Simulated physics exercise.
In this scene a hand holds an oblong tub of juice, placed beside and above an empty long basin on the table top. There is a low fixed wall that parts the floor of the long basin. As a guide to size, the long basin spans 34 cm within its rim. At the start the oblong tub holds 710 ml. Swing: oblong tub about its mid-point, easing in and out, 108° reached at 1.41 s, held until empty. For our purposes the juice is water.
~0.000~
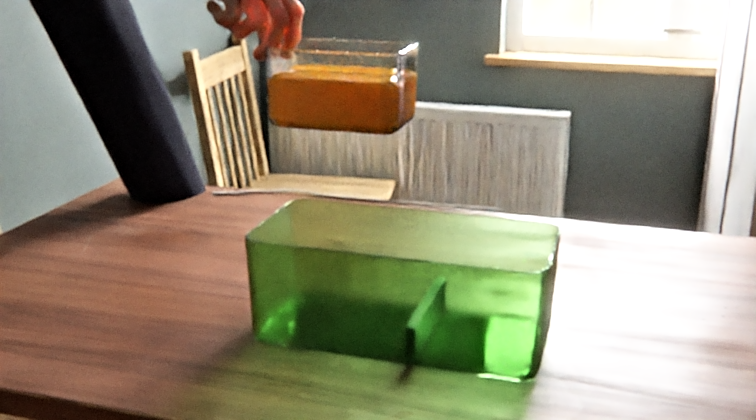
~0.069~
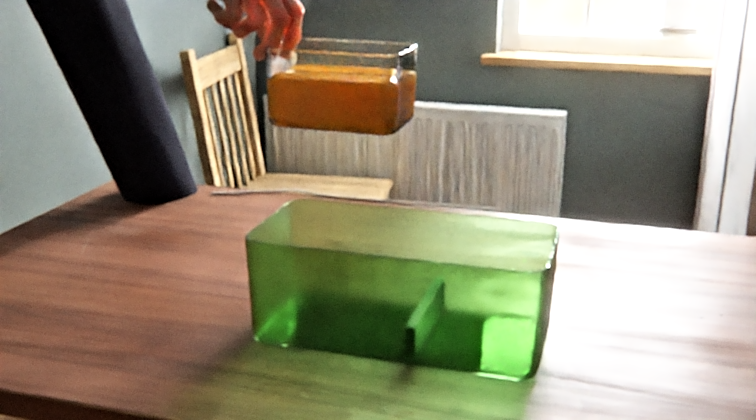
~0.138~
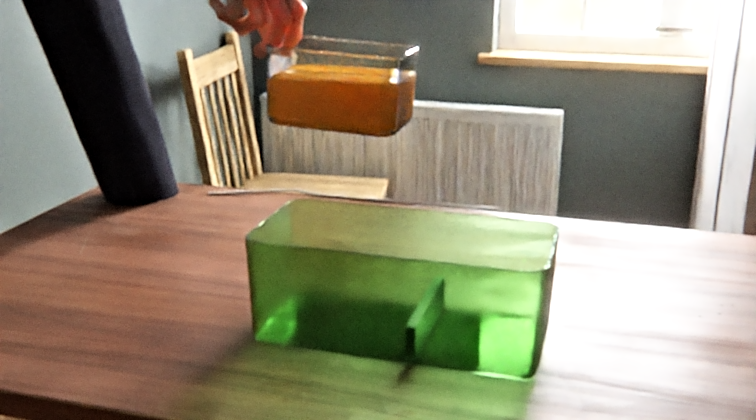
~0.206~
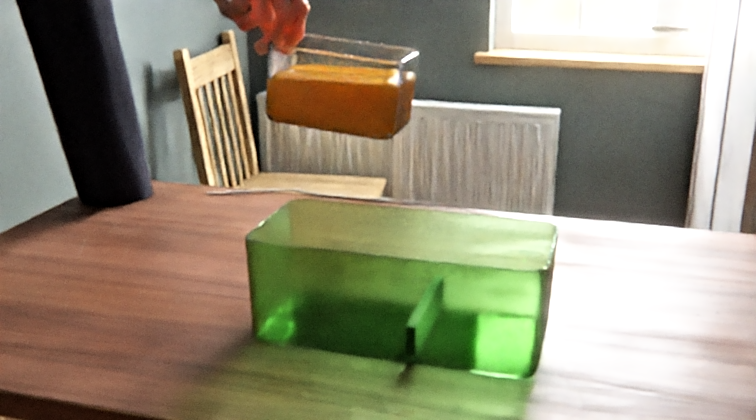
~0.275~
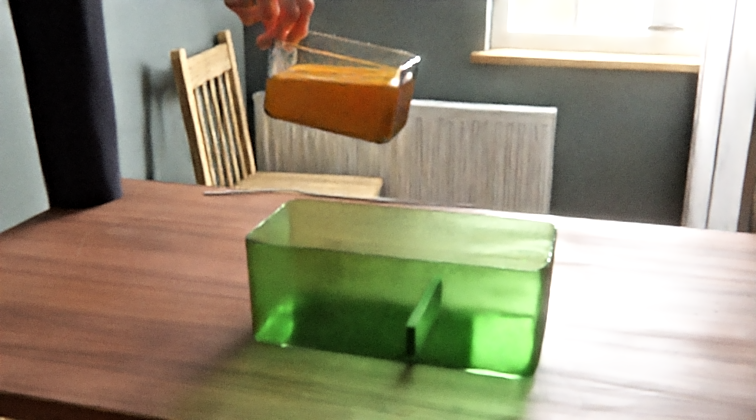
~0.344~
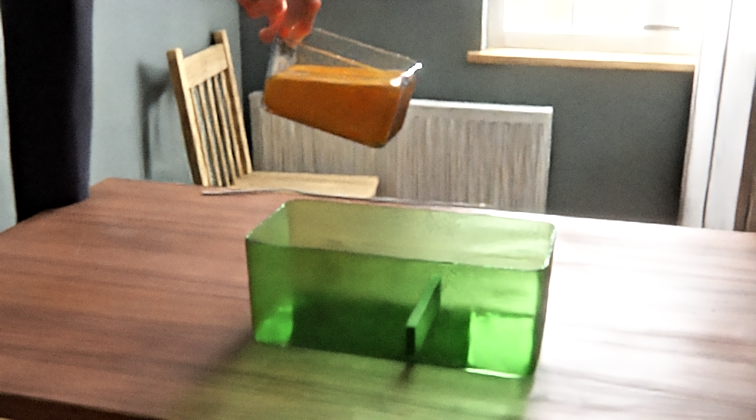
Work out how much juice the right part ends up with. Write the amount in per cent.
I would put it at 79 per cent.
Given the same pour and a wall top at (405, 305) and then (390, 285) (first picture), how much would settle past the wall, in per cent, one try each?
First try about 95 %, second try about 95 %.
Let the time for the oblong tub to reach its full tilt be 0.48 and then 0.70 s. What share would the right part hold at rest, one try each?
Try 1: Approx. 65 %; try 2: Approx. 70 %.
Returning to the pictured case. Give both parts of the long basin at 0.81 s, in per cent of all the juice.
Around 0 on the left side and 12 on the right side.
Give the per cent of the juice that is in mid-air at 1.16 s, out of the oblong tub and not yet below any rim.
Roughly 12 %.
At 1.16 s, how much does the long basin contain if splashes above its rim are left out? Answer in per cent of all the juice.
Near 76 in a hundred.
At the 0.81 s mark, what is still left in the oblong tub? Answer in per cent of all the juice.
I reckon about 56 in a hundred is still held.
Then, 0.81 s in, the tilt is 67° and 56 per cent is still to pour, 0 is left of the wall and 11 right of it.
Then, 1.16 s in, the tilt is 100° and 13 per cent is still to pour, 5 is left of the wall and 71 right of it.
Then, 1.52 s in, the tilt is 108° and 0 per cent is still to pour, 19 is left of the wall and 79 right of it.
Then, 1.91 s in, the tilt is 108° and 0 per cent is still to pour, 20 is left of the wall and 79 right of it.
Finally, 20 per cent lies left of the wall, 79 right of it and 1 outside.
